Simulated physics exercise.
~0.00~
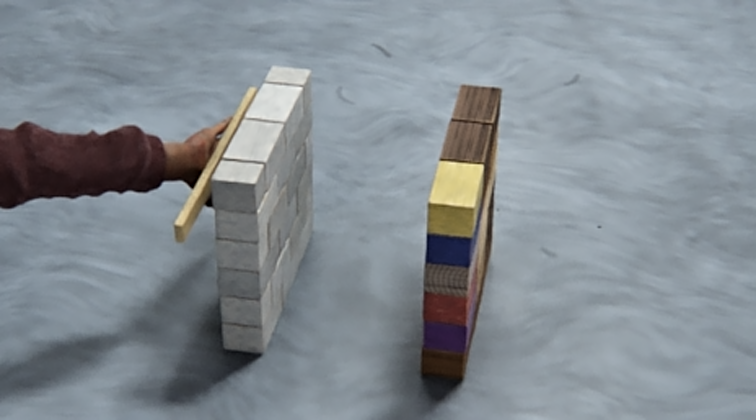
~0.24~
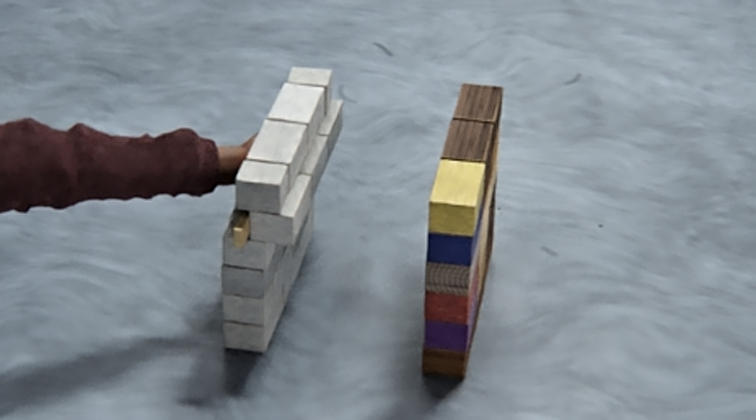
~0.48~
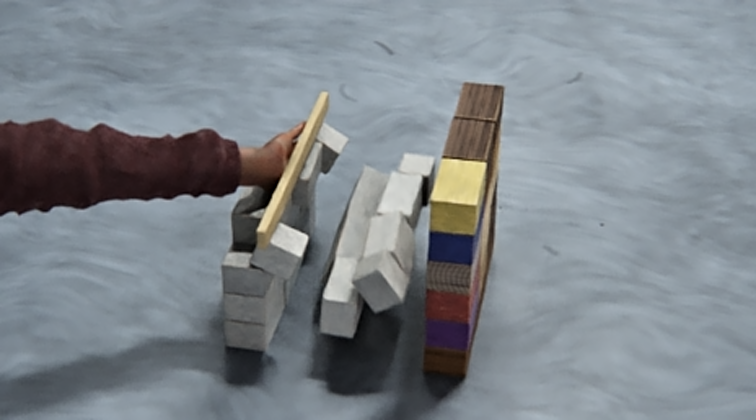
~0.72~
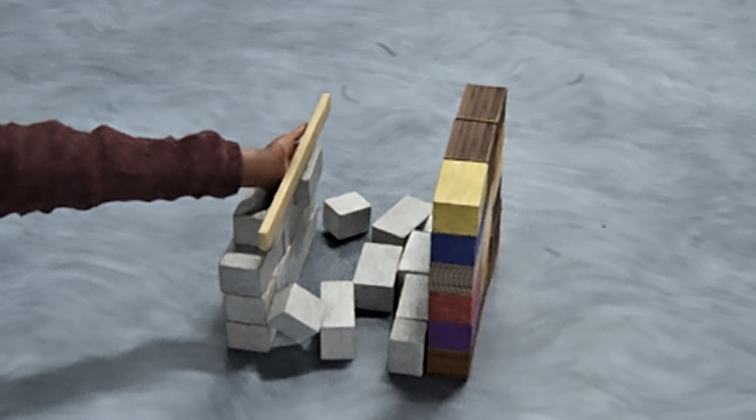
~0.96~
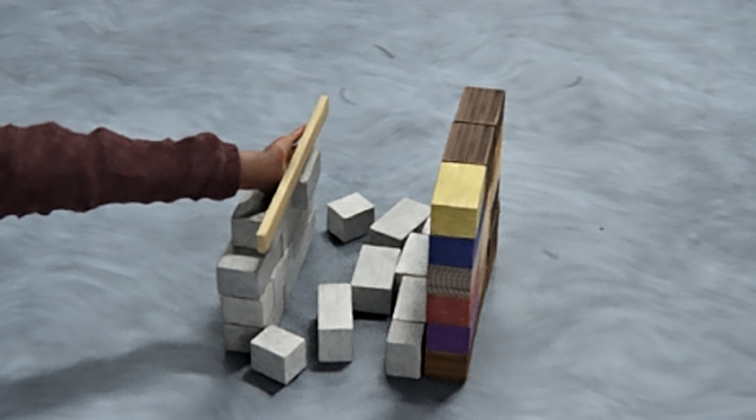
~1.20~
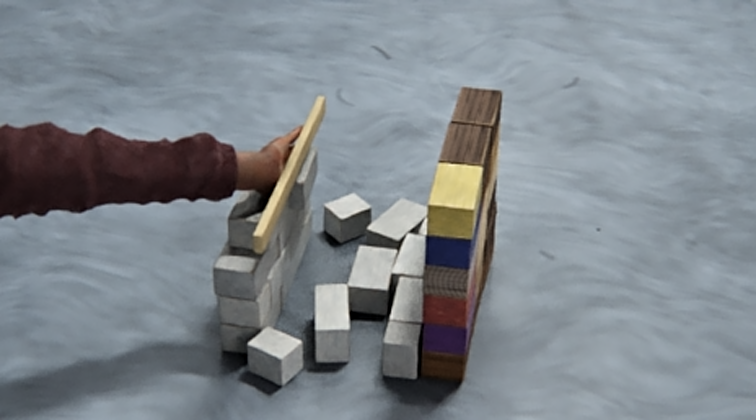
A hand pushed a wooden strip into the back of a pale block wall, shoving its upper blocks off to the right, where they tumbled into the gap and against the colorful second wall, which stayed standing while the pale wall's lower part remained.
